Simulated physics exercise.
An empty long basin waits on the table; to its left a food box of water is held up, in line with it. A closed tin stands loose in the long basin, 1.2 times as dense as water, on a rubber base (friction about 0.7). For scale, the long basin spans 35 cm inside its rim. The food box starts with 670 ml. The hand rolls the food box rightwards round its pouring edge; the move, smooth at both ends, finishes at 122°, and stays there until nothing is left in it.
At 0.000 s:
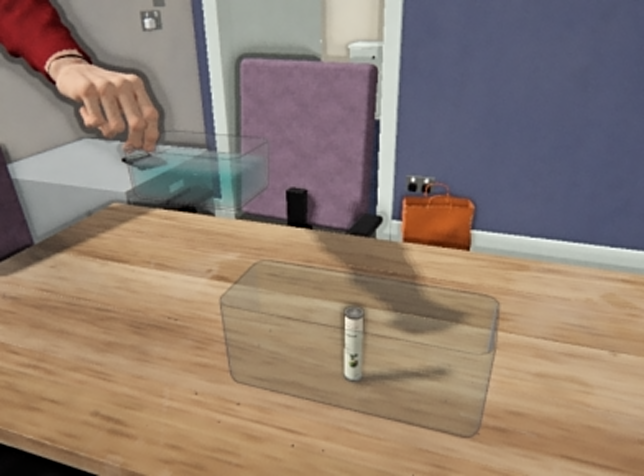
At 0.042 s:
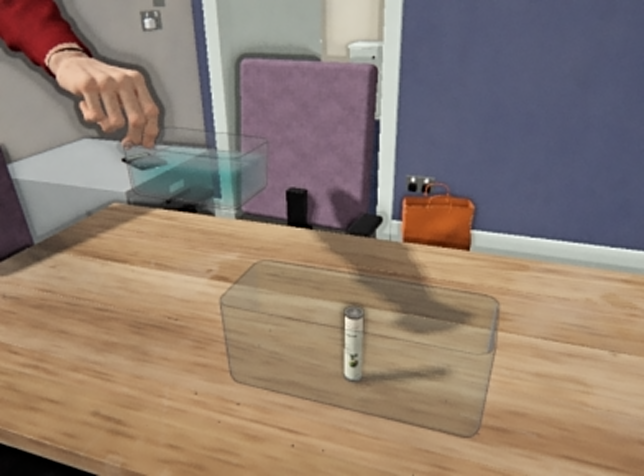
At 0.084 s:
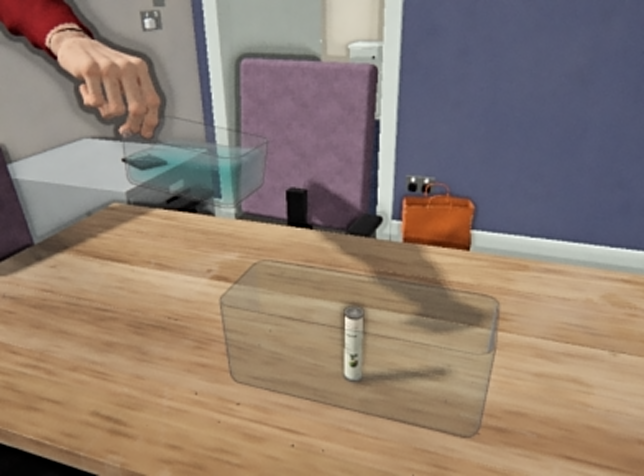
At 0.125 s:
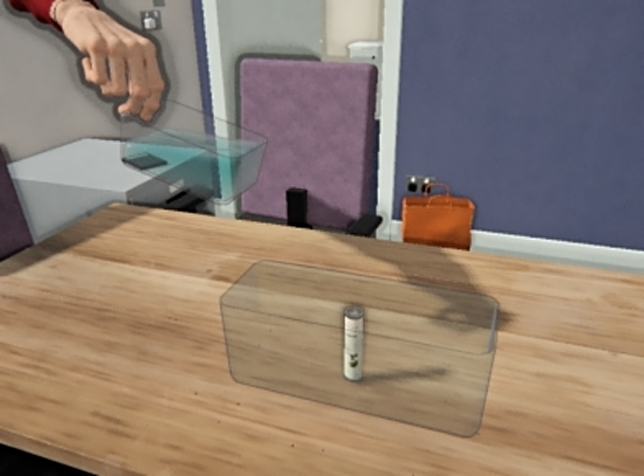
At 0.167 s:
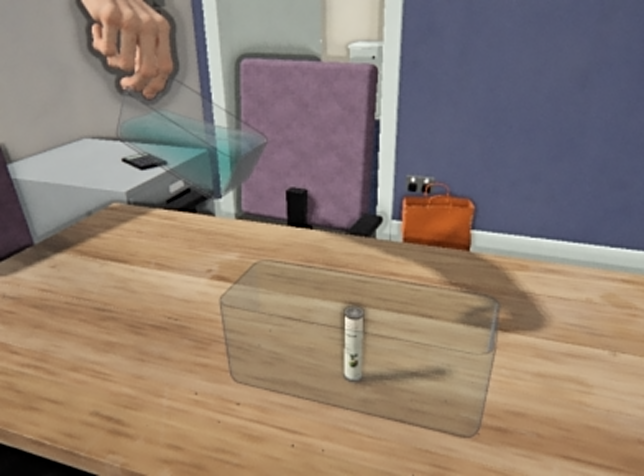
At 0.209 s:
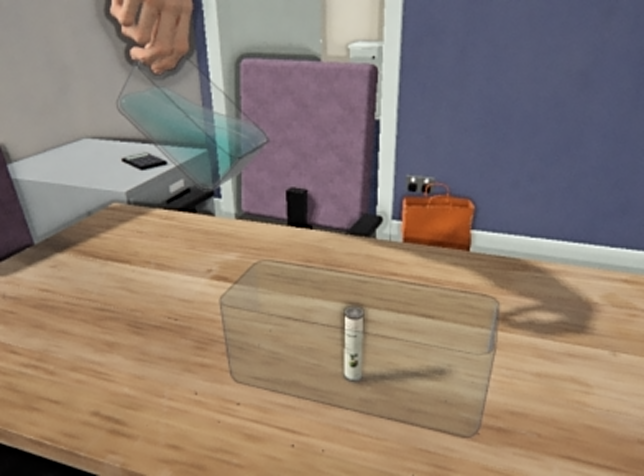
To begin with, a hand in a red sleeve holds a clear box of bluish water level, up and left of an empty see-through basin with a small tin standing in it on a wooden table. The hand then rises and moves right, tilting the box steadily rightwards into a steep lean.
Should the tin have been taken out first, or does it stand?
The tin stays up.
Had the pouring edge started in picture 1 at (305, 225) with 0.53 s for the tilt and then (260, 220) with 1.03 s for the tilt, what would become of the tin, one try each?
First it keeps standing; then it goes over.
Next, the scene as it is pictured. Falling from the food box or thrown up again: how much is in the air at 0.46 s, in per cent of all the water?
About 76 per cent.
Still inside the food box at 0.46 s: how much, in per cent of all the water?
Some 20 per cent.
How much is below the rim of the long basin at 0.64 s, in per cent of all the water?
About 86 per cent.
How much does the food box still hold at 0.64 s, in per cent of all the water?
About 0 per cent.
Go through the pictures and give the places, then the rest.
It leans 0°; its right rim is at (255, 150); the water meets the walls at (151, 155) and (256, 165); the long basin's rim runs from (239, 281) to (497, 326); the tin's top is at (354, 316), in the first frame.
It leans 2°; its right rim is at (255, 150); the water meets the walls at (151, 153) and (256, 163), in the second frame.
It leans 7°; its right rim is at (254, 151); the water meets the walls at (148, 147) and (255, 158), in the third frame.
It leans 16°; its right rim is at (254, 151); the water meets the walls at (144, 135) and (254, 151), in the fourth frame.
It leans 28°; its right rim is at (254, 151); the water meets the walls at (142, 115) and (255, 145), in the fifth frame.
It leans 41°; its right rim is at (253, 151); the water meets the walls at (142, 91) and (242, 131); 3 per cent is over the edge, in the sixth frame.
Then, 0.46 s in, the tilt is 116° and 20 per cent is still to pour; the tin stands where it began.
Then, 0.64 s in, the tilt is 122° and 0 per cent is still to pour; the tin stands where it began.
Then, 0.82 s in, the tilt is 122° and 0 per cent is still to pour; the tin stands where it began.
Then, 1.03 s in, the tilt is 122° and 0 per cent is still to pour; the tin stands where it began.
Finally, the tin stands where it began.
